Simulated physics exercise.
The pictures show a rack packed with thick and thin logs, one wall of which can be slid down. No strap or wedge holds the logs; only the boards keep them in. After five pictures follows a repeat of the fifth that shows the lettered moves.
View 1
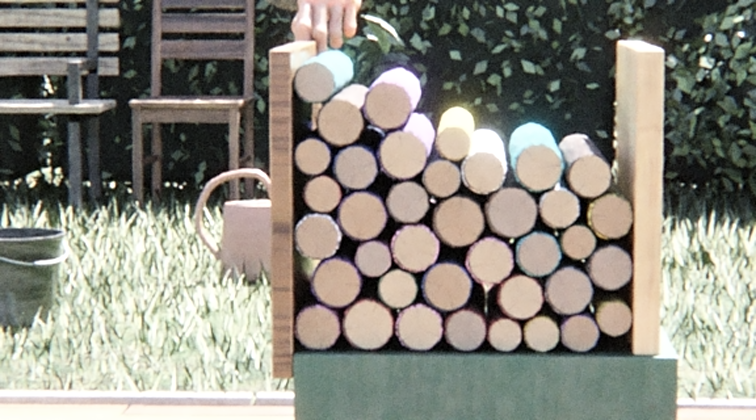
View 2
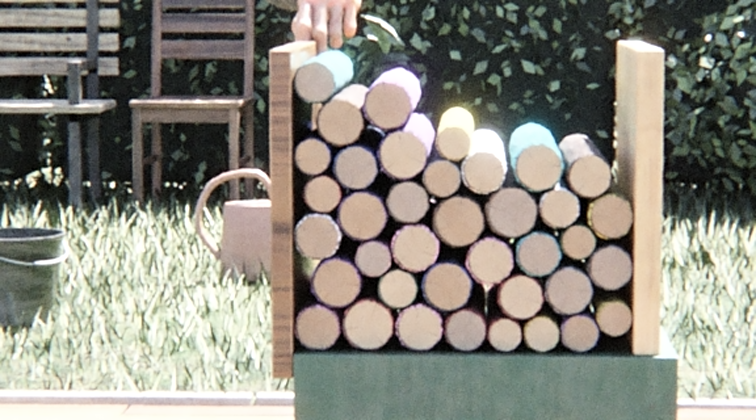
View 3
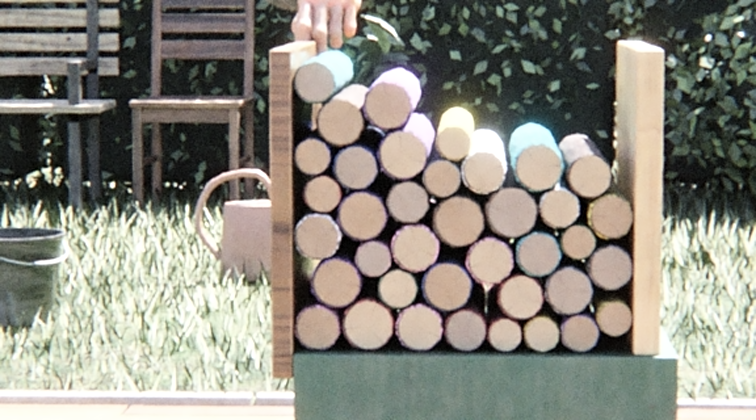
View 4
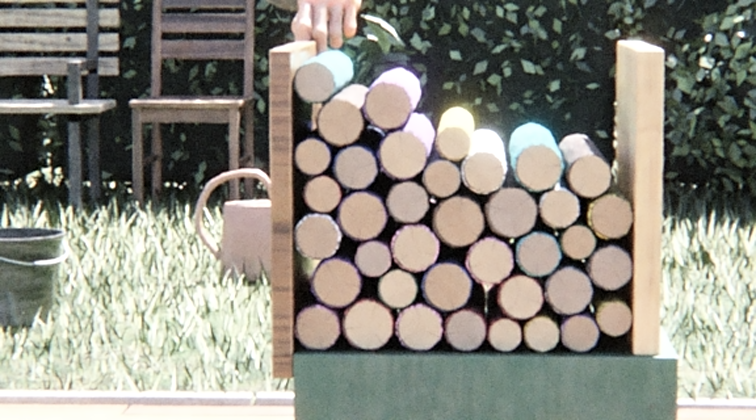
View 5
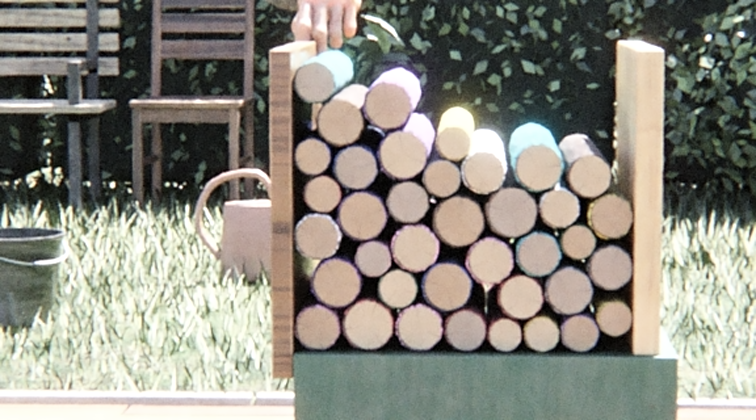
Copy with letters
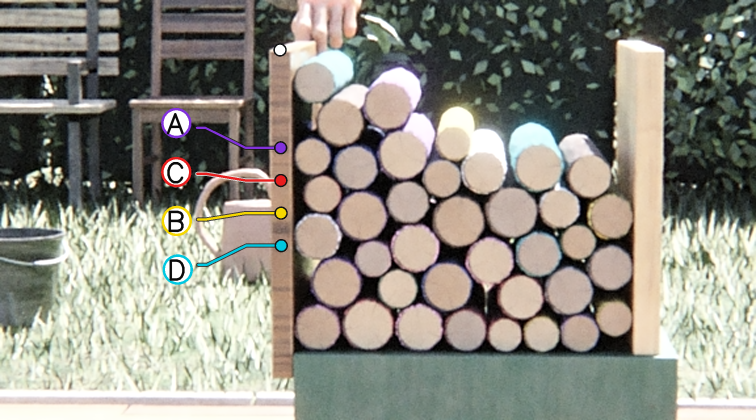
In a sunny garden, a hand rested by the top left of a wooden rack packed with thick and thin logs, near chairs and a watering can, and nothing in view noticeably moved.
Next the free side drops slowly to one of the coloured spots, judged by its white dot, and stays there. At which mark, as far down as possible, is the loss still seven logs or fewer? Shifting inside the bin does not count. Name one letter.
The lowest mark that will do is D.
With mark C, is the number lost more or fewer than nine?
Fewer than nine.
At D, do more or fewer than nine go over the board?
At D, fewer than nine.
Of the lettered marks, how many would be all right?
Four of them.
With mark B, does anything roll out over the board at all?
Yes.
On the marked copy, A at (281, 148); B at (281, 214); C at (281, 180); D at (281, 246); the white dot at (280, 50).
Taking D. A third of the way, top of the board (293, 136).
Two thirds of the way, top of the board (293, 235).
When it is over, top of the board (293, 245), two out over the board.
As for the rest, A none out over the board; B two out over the board; C none out over the board.
